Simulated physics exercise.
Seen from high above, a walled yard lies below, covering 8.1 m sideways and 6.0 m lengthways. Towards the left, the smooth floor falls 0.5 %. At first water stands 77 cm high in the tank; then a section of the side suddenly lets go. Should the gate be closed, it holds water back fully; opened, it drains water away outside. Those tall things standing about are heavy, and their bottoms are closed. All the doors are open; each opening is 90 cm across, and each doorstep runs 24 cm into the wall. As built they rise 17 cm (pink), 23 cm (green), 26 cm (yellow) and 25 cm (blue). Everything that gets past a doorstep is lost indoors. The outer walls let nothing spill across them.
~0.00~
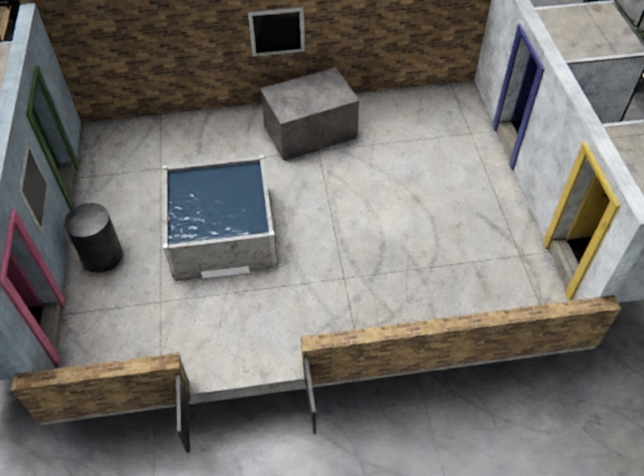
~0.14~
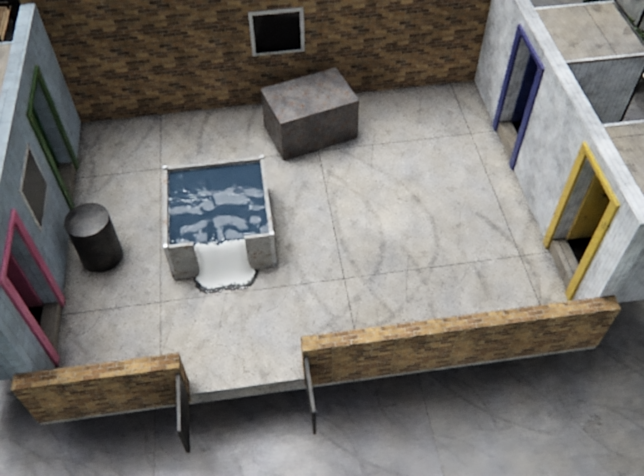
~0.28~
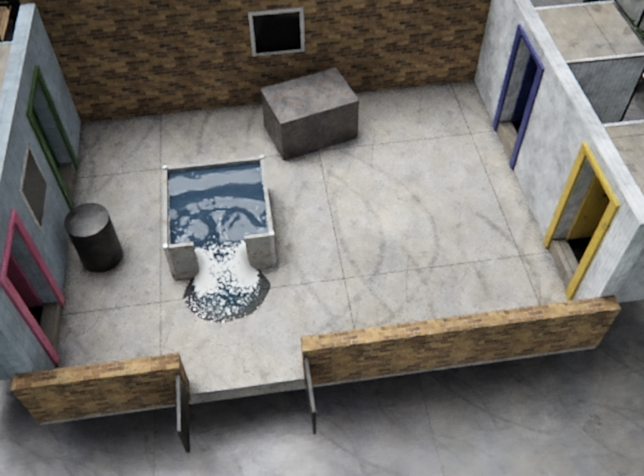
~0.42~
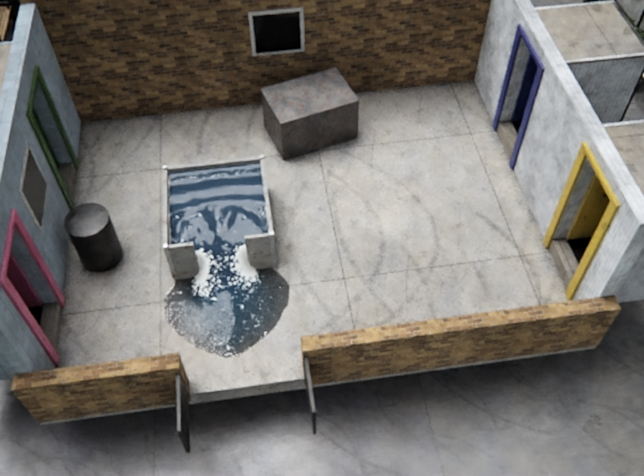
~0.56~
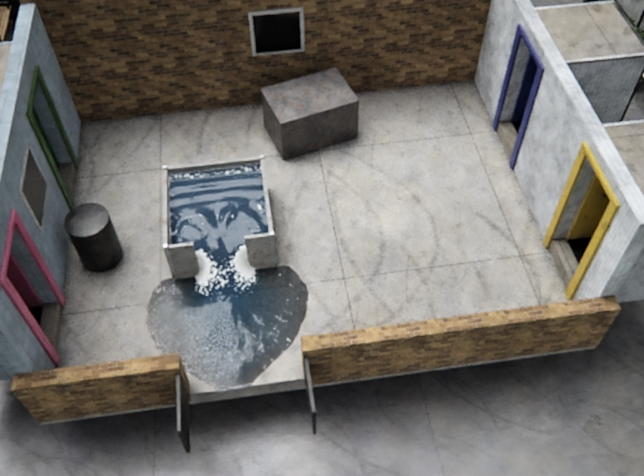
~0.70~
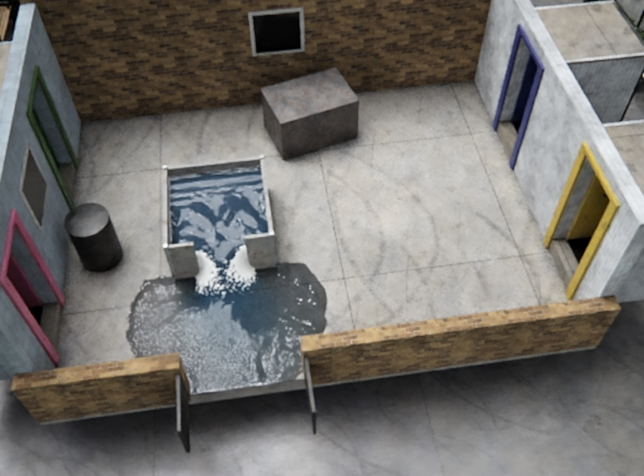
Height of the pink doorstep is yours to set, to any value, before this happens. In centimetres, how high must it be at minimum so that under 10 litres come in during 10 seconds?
At least 7.5 cm or so.
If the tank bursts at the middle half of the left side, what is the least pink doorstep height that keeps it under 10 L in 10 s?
Then something near 16 cm.
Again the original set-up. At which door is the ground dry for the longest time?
Last: Blue.
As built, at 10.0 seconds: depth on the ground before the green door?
It works out to about 3.5 centimetres deep.
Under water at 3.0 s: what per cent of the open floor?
30 %.
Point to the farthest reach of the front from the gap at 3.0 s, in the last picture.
The tip of the flood lies near (572, 327).
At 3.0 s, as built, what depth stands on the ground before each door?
Lab note, depth in cm: Pink 10; green 0; yellow 1; blue 0.
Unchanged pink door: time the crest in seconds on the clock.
It peaks at about 2.6 s.
After 1.4 s water covers 15 % of the floor, deepest (40 cm) near (230, 275); it has not reached the pink door.
After 3.0 s water covers 30 % of the floor, deepest (26 cm) near (230, 275); 10 cm at the pink door, 0 litres in over its 17 cm doorstep.
After 10.0 s water covers 55 % of the floor, deepest (7 cm) near (219, 276); 4 cm at the pink door, 0 litres in over its 17 cm doorstep.
At the pink door as built, the water arrived by 1.8 s and peaked near 11 cm at 2.6 s.
With a doorstep of 7 cm, 12 litres would have come in within the 10 s; with 9.5 cm, 4 litres. So under 10 litres takes about 7.5 cm.
